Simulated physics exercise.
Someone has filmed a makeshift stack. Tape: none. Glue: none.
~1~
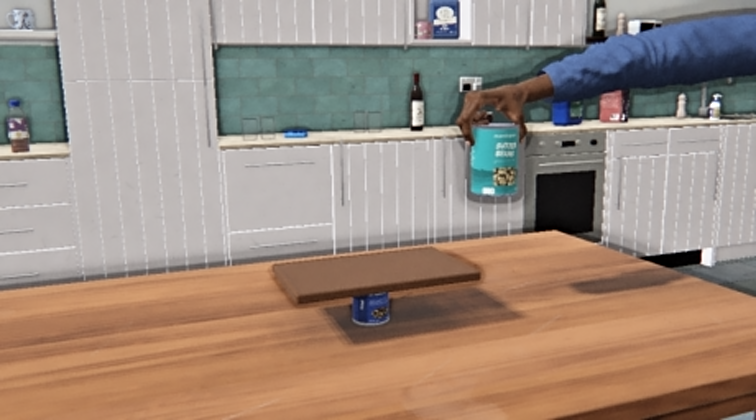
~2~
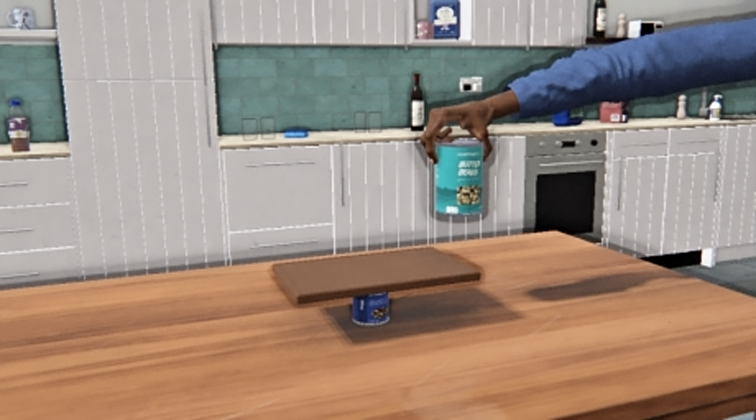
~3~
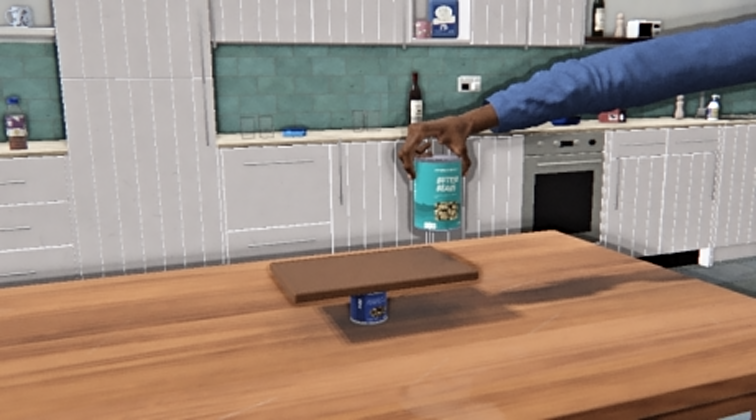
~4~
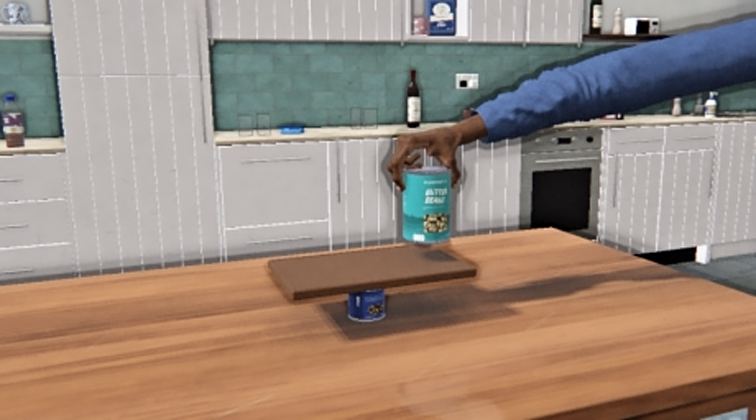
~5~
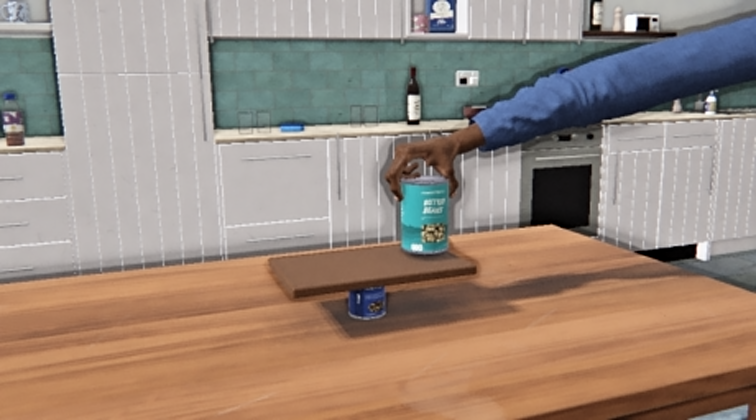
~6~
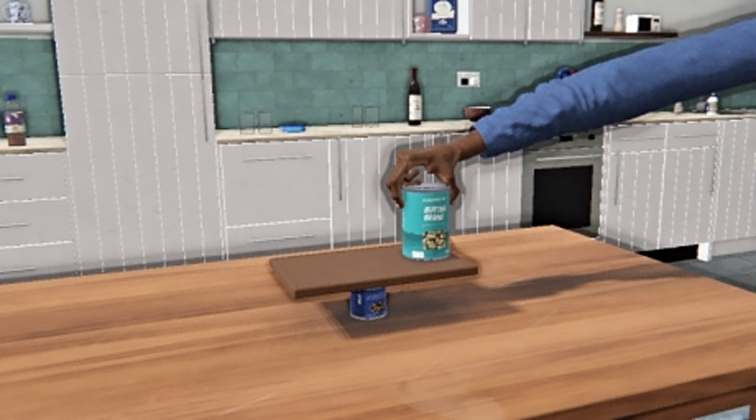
In a white kitchen with teal wall tiles, seen from slightly above a wooden table, a blue-sleeved arm reaches in from the right, holding a turquoise tin by its top. A brown board rests on a small blue can in the centre of the table. The hand carries the tin leftward and down onto the right part of the board, still gripping it, while the view shifts very slightly.
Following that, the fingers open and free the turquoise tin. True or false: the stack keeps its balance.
False.
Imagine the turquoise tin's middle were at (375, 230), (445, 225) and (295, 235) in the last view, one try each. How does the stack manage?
With the first release it stays steady; with the second it tips over; with the third it tips over.
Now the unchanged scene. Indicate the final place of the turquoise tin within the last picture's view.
The object ends up somewhere around (498, 275).
Then, 0.30 s past the last view, turquoise tin now fallen; brown lid rocked 38° from its first pose.
Then, 0.40 s past the last view, brown lid rocked 39° from its first pose.
Then, 0.70 s past the last view, brown lid rocked 23° from its first pose.
Then, 1.60 s past the last view, brown lid rocked 4° from its first pose.
Finally, fallen, turquoise tin; the other 2 still in place. Final places as the last picture's camera would see them, turquoise tin near (497, 275). The stack loses its balance.
